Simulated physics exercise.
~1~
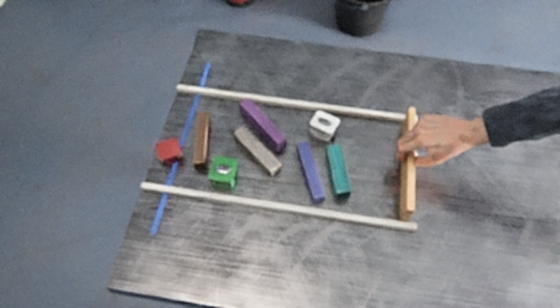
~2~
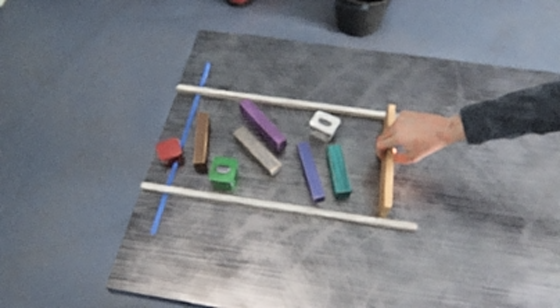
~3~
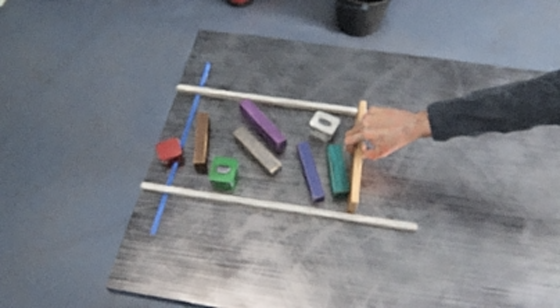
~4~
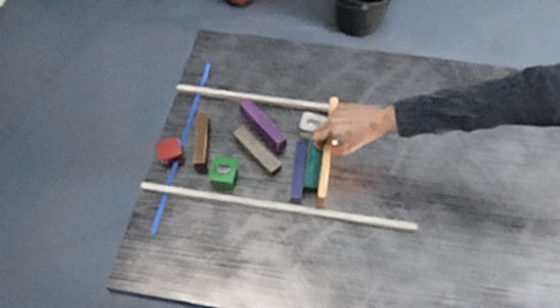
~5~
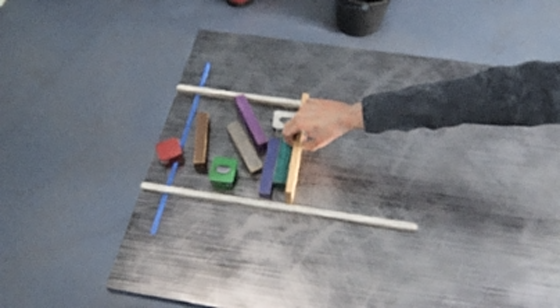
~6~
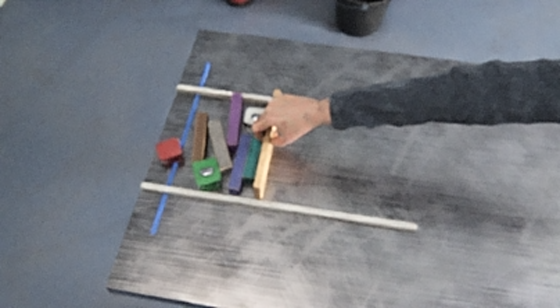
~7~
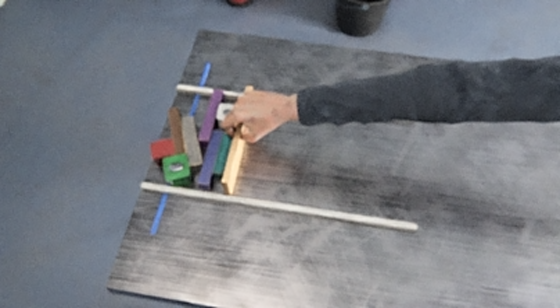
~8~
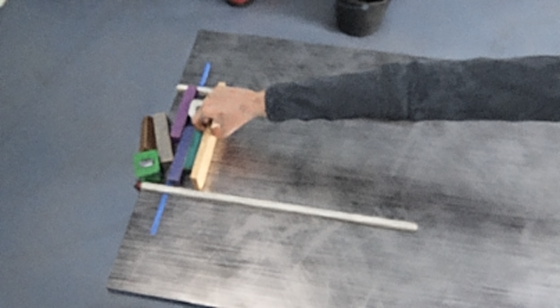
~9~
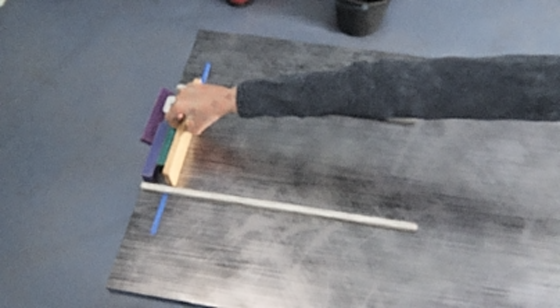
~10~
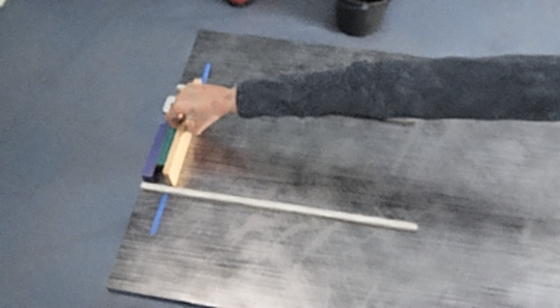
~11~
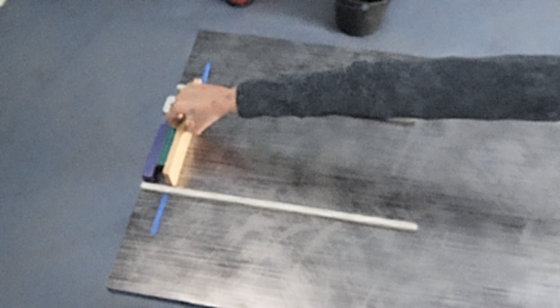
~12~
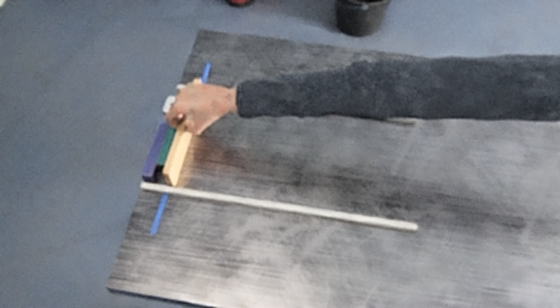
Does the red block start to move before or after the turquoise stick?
The red block starts to move after the turquoise stick. The turquoise stick is pushed along early by the board, while the red block stays still until the bunched pieces reach it near the edge.
